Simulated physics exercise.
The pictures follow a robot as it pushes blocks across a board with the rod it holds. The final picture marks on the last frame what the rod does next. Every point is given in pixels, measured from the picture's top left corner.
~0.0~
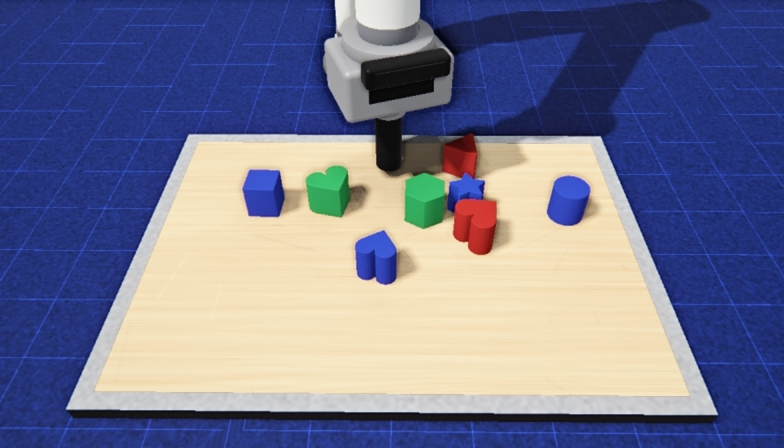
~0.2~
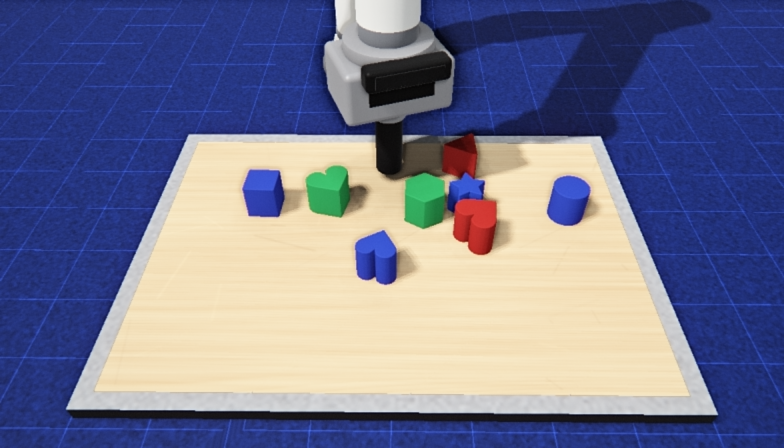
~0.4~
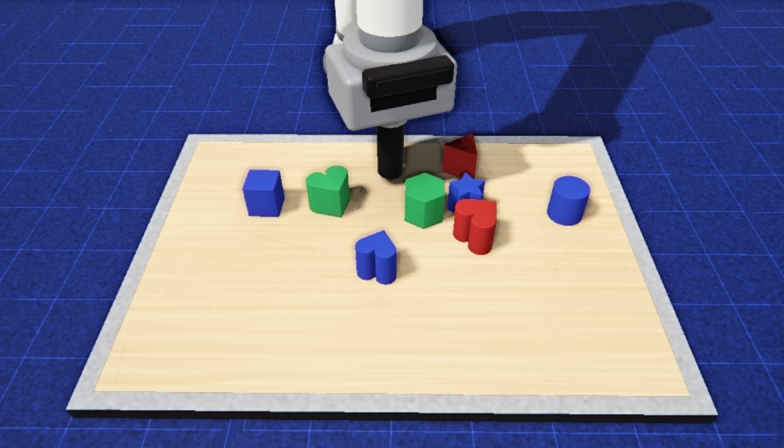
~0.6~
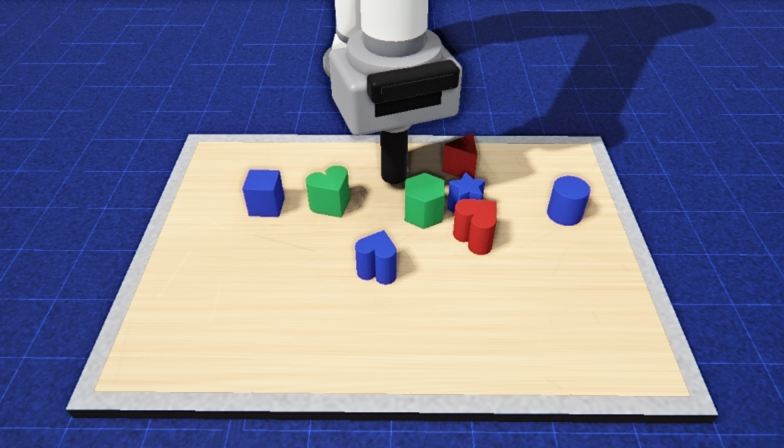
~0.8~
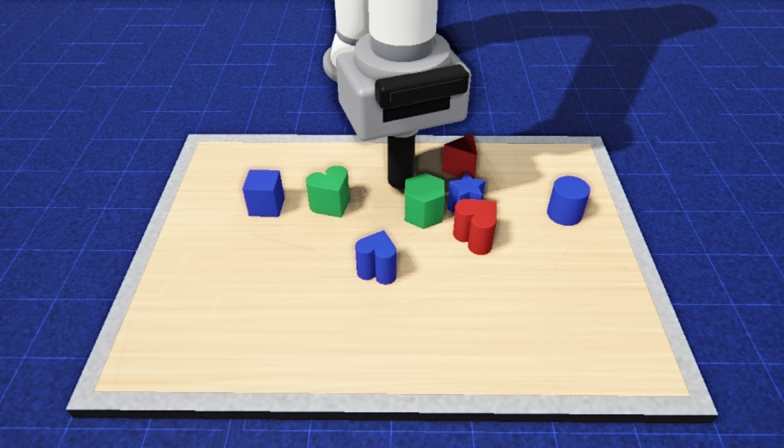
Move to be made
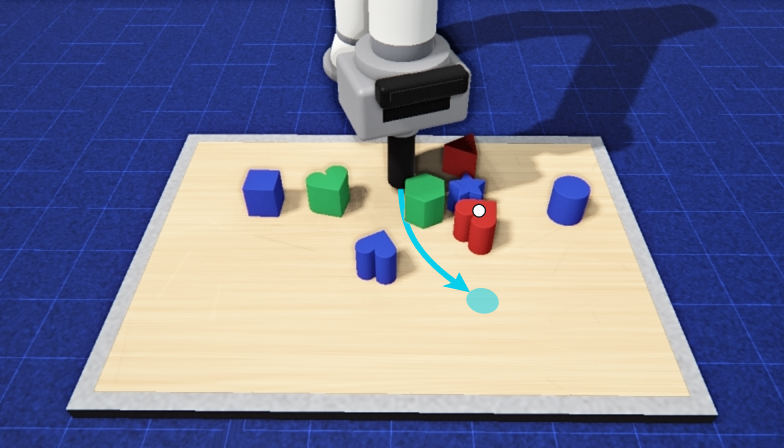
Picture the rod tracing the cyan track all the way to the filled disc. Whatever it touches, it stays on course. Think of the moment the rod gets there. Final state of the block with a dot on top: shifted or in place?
The block moves away from its spot.
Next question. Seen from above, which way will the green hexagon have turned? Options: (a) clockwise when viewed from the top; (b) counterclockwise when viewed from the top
(b)
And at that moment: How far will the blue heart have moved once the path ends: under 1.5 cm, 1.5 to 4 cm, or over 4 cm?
Less than 1.5 cm.
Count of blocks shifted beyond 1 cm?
Answer: 2.
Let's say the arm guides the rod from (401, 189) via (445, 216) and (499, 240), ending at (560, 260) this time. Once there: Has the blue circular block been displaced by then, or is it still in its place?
Its place stays the same.
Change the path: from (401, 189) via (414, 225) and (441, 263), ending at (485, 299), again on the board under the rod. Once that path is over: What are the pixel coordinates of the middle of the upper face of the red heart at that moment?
The centre of its top face lies at (514, 213).
The drawn path runs from (401, 189) by way of (408, 227) and (435, 266) to (483, 301); the dot is on the red heart.
What follows on the original path. One third of the way, rod at (408, 219); green hexagon at (444, 205), turned 65° anticlockwise; red heart at (489, 213).
Two thirds of the way, rod at (436, 257); green hexagon at (466, 221); red heart at (500, 210), turned 20° clockwise.
At the end, rod at (484, 292); blue heart not moved; green hexagon at (469, 225), turned 165° anticlockwise; red heart at (501, 210), turned 15° clockwise.
